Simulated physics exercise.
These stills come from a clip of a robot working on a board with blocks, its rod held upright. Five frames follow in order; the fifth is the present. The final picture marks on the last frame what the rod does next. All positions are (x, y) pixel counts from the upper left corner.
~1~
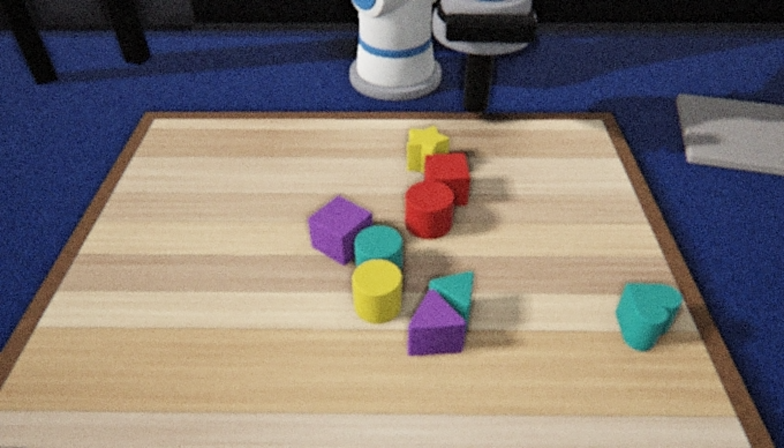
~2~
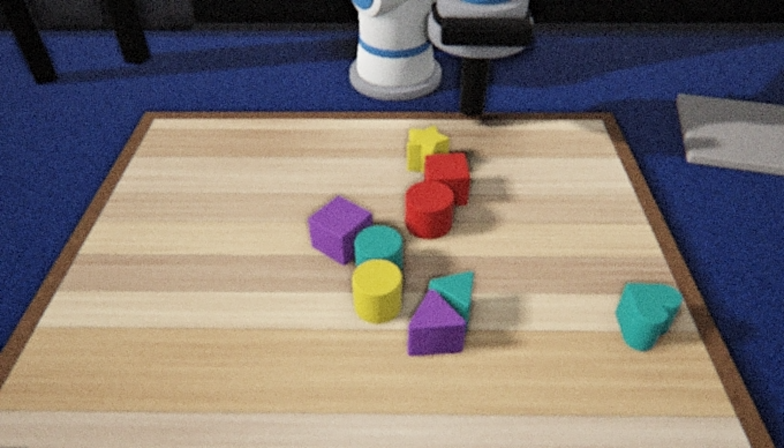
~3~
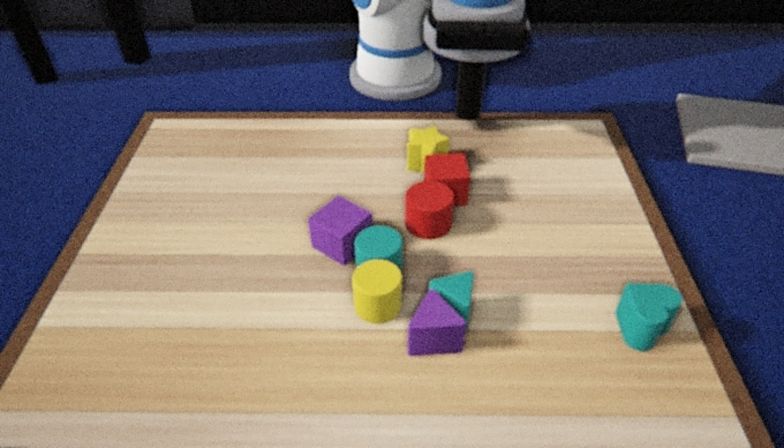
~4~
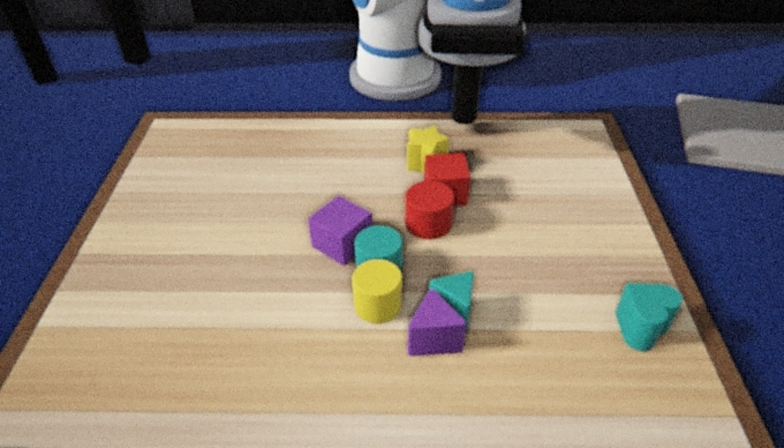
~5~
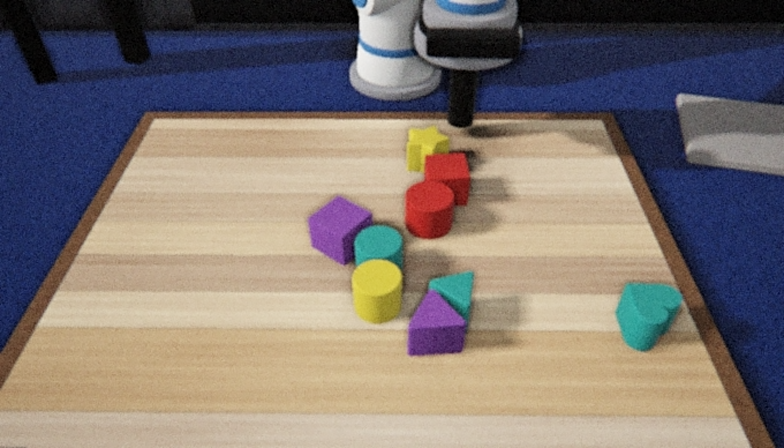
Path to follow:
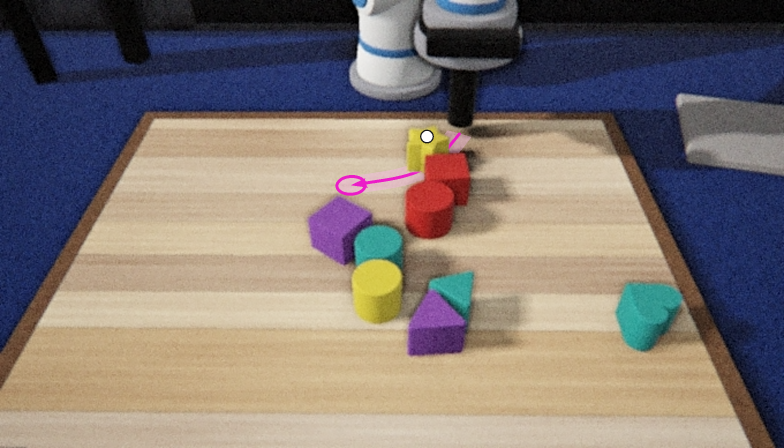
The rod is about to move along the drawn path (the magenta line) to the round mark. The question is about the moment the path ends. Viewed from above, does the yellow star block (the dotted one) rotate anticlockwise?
I expect so.
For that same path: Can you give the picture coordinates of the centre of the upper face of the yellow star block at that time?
It comes to (335, 174).
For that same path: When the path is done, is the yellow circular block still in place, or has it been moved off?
By then it is still where it was.
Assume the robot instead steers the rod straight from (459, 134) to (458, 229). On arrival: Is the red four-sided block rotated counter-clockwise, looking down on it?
That would be a no.
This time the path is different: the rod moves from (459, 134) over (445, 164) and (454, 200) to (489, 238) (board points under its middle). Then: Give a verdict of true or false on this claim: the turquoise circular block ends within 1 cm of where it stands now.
That statement is not accurate.
The drawn path runs from (459, 134) via (439, 158) and (401, 177), ending at (351, 185); the dot is on the yellow star block.
What follows on the original path. One third of the way, rod (439, 146); yellow star block (418, 142).
Two thirds of the way, rod (400, 165); yellow star block (376, 160); red circular block (431, 198); red four-sided block (444, 166), turned 20° anticlockwise.
At the end, rod (350, 173); purple four-sided block not moved; yellow circular block not moved; yellow star block (335, 174), turned 35° anticlockwise; red circular block (431, 198); red four-sided block (444, 166), turned 20° anticlockwise.
